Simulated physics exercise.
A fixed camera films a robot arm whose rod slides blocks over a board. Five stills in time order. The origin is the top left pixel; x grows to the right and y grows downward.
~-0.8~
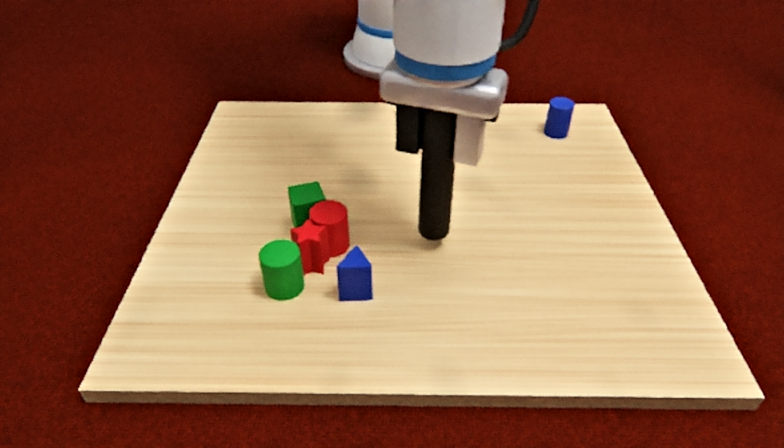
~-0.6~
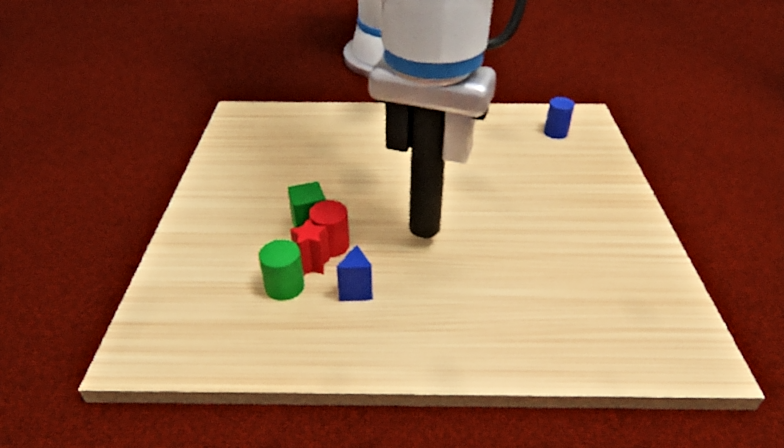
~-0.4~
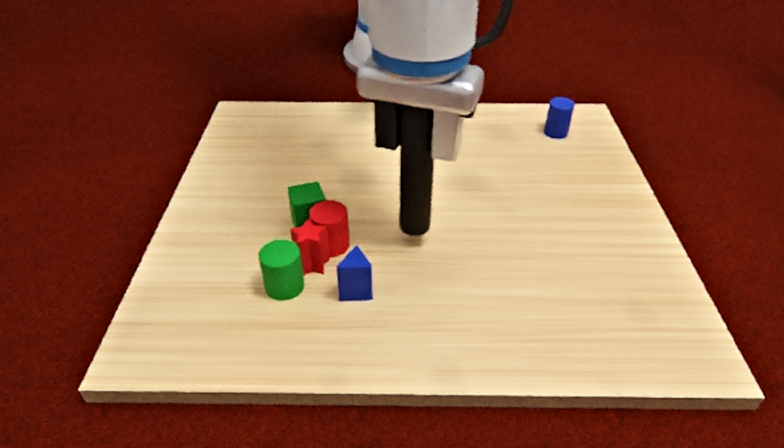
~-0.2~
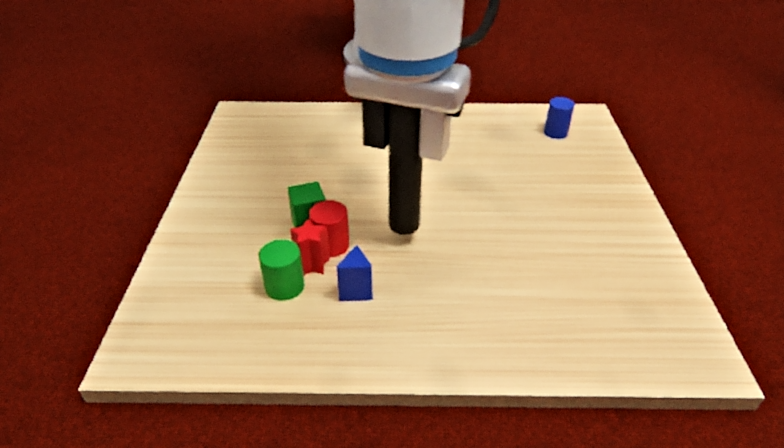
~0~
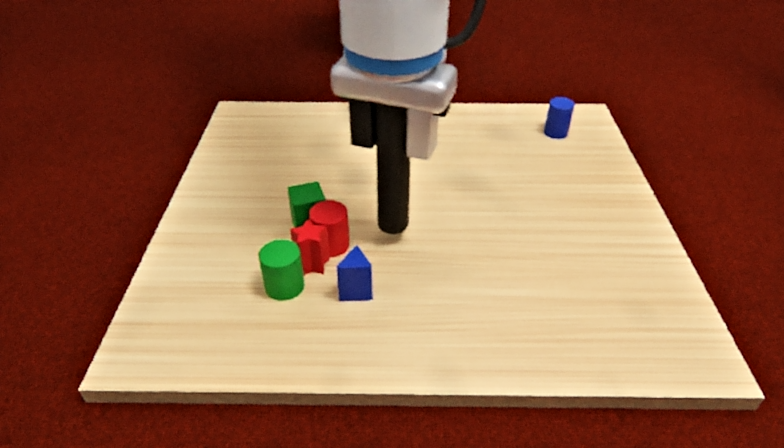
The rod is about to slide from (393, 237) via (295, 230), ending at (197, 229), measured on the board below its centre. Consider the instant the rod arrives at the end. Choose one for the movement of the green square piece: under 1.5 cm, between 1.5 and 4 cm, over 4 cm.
Travels over 4 cm.
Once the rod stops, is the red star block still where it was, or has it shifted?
It does get moved.
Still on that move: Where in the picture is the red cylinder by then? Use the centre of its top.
Its top face will be centred at roughly (271, 218).
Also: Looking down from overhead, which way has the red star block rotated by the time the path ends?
Counter-clockwise, from overhead.
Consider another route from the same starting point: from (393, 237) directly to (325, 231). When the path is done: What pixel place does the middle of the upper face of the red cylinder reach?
So, by the moment the path ends, you'll find the top centre of the red cylinder at (296, 214).
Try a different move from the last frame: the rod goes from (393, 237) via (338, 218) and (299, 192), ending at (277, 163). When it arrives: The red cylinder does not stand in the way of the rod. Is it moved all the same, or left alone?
At the end of the path, it will still be in place.
On the path given first. One third of the way, rod at (326, 220); green cylinder at (276, 257); green square piece at (292, 189), turned 10° clockwise; red star block at (299, 236), turned 40° anticlockwise; red cylinder at (297, 215).
Two thirds of the way, rod at (260, 218); green cylinder at (275, 260); green square piece at (255, 176), turned 110° clockwise; red star block at (296, 236), turned 55° anticlockwise; red cylinder at (271, 218).
At the end, rod at (194, 218); green cylinder at (275, 260); green square piece at (254, 176), turned 110° clockwise; red star block at (296, 236), turned 55° anticlockwise; red cylinder at (271, 218).
